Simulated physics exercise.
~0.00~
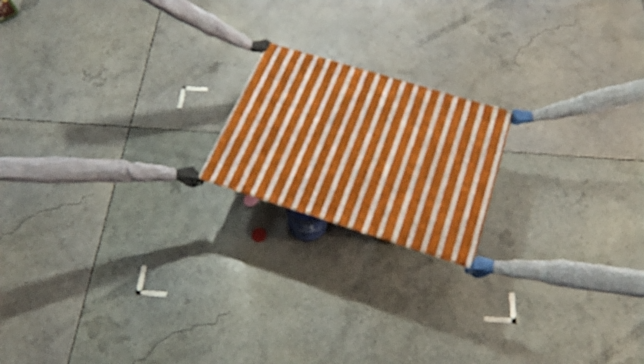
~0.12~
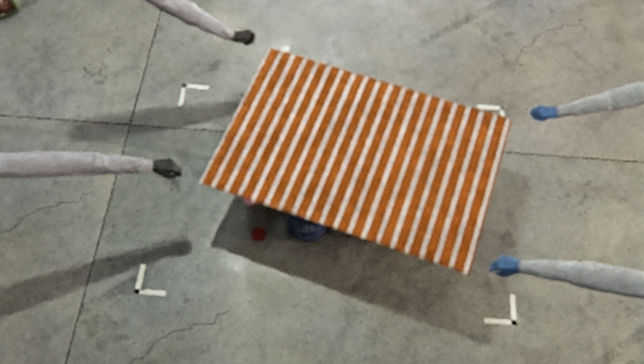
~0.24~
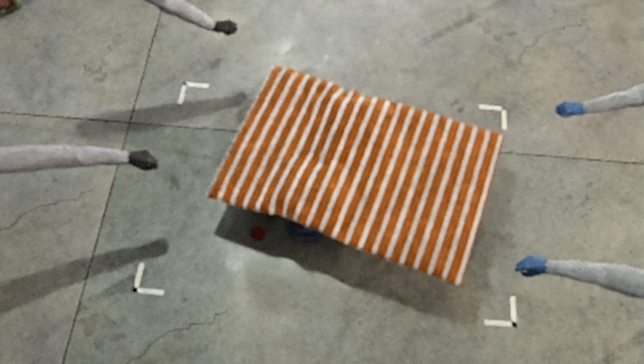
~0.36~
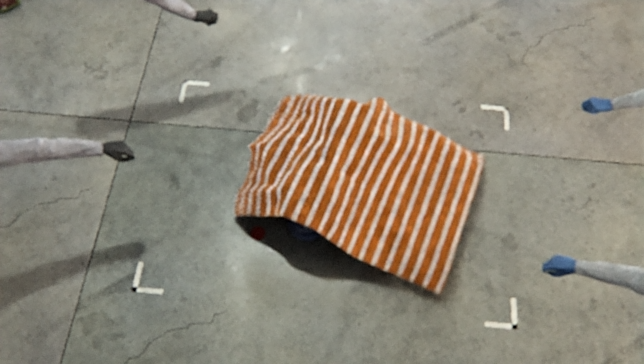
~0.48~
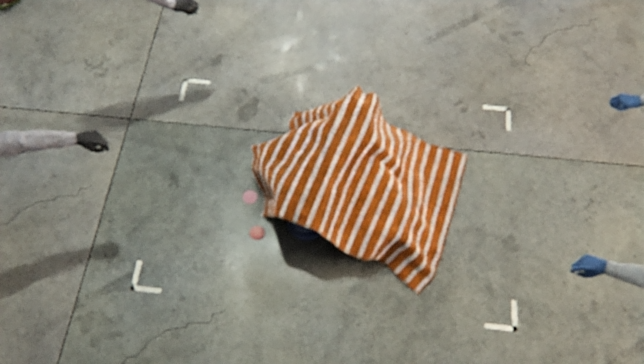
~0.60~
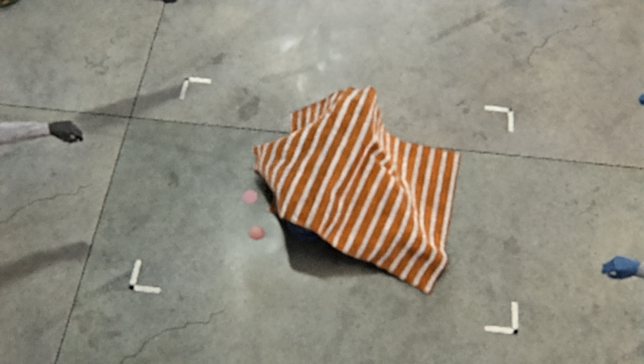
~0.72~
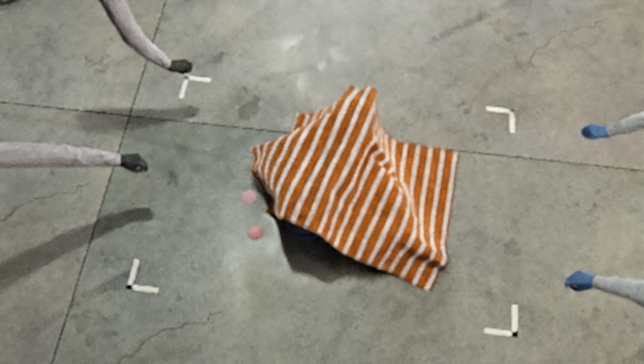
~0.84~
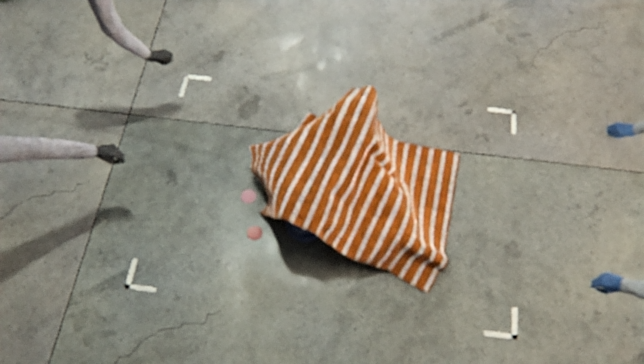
Orange-and-white striped blanket dropping from four opening hands, crumpling over objects on a concrete floor, two small discs left showing beside it.
